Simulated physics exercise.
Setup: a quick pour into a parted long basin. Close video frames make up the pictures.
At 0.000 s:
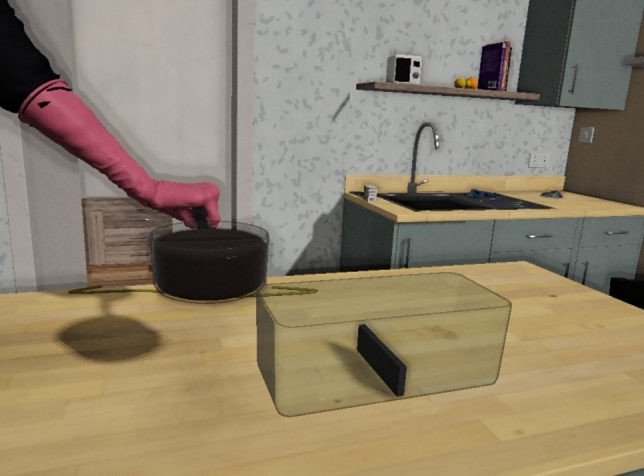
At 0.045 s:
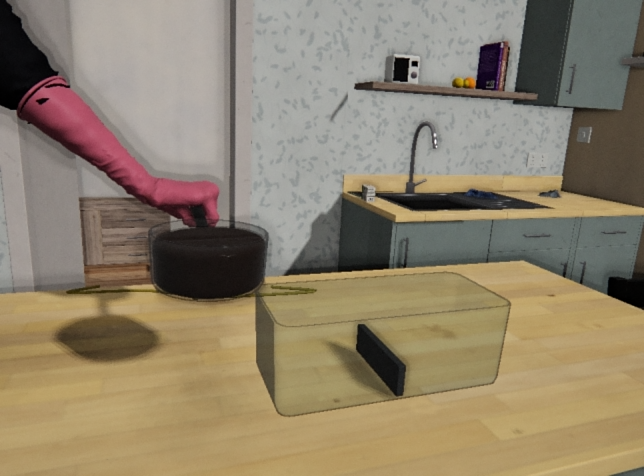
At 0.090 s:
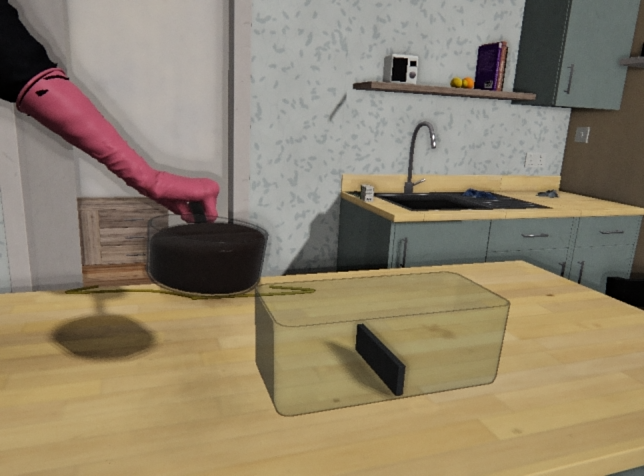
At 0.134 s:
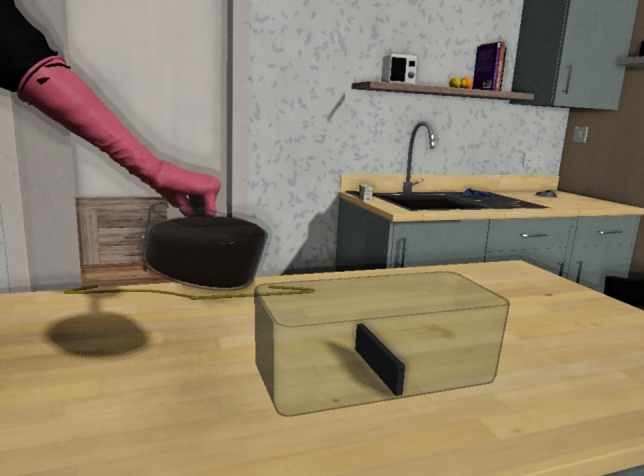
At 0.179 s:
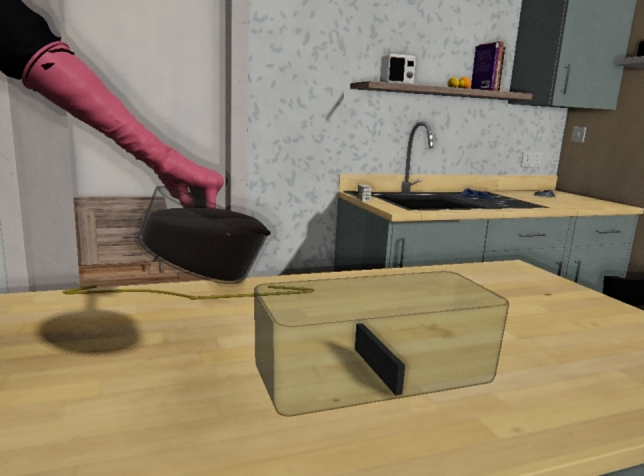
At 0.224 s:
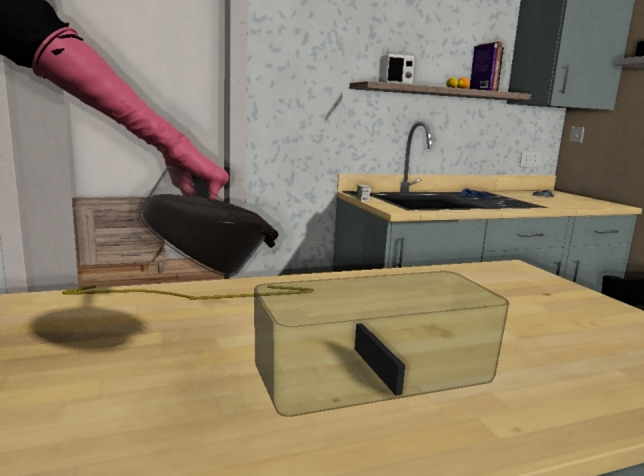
A glass pot of dark coffee, gripped from above by a pink-gloved hand, hangs nearly level over a wooden counter, left of a long clear basin with a dark divider. The hand then tilts it steadily to the right, and the coffee shifts toward the lowered right rim.
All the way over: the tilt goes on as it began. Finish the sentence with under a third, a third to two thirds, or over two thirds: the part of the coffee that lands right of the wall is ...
It is under a third.
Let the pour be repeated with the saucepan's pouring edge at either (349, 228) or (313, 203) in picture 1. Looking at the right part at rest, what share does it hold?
Estimate, in order: 75 and 65 per cent.
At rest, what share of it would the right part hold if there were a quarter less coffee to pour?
Roughly 5 in a hundred.
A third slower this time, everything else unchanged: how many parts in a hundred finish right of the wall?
Some 10 per cent.
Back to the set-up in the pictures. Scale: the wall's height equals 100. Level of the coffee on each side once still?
Once it settles, the left reaches around 60 and the right around 10.
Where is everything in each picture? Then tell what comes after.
It leans 0°; its right rim is at (267, 233); the coffee meets the walls at (153, 242) and (264, 238); the long basin's rim runs from (266, 306) to (483, 288); the wall's top is at (381, 345), in the first picture.
It leans 2°; its right rim is at (266, 233); the coffee meets the walls at (151, 241) and (263, 237), in the second picture.
It leans 6°; its right rim is at (265, 233); the coffee meets the walls at (151, 238) and (263, 232), in the third picture.
It leans 14°; its right rim is at (265, 233); the coffee meets the walls at (148, 230) and (263, 229), in the fourth picture.
It leans 23°; its right rim is at (264, 233); the coffee meets the walls at (147, 217) and (264, 228); 2 per cent is over the edge, in the fifth picture.
It leans 35°; its right rim is at (264, 233); the coffee meets the walls at (149, 199) and (257, 222); 5 per cent is over the edge, in the sixth picture.
A moment on, the saucepan is tipped right over and 30 per cent is still to pour, 16 is left of the wall and 0 right of it.
Next, the saucepan is tipped right over and 2 per cent is still to pour, 83 is left of the wall and 4 right of it.
Then the saucepan is tipped right over and 0 per cent is still to pour, 80 is left of the wall and 9 right of it.
Later the saucepan is tipped right over and 0 per cent is still to pour, 82 is left of the wall and 12 right of it.
In the end 79 per cent lies left of the wall, 14 right of it and 7 outside.
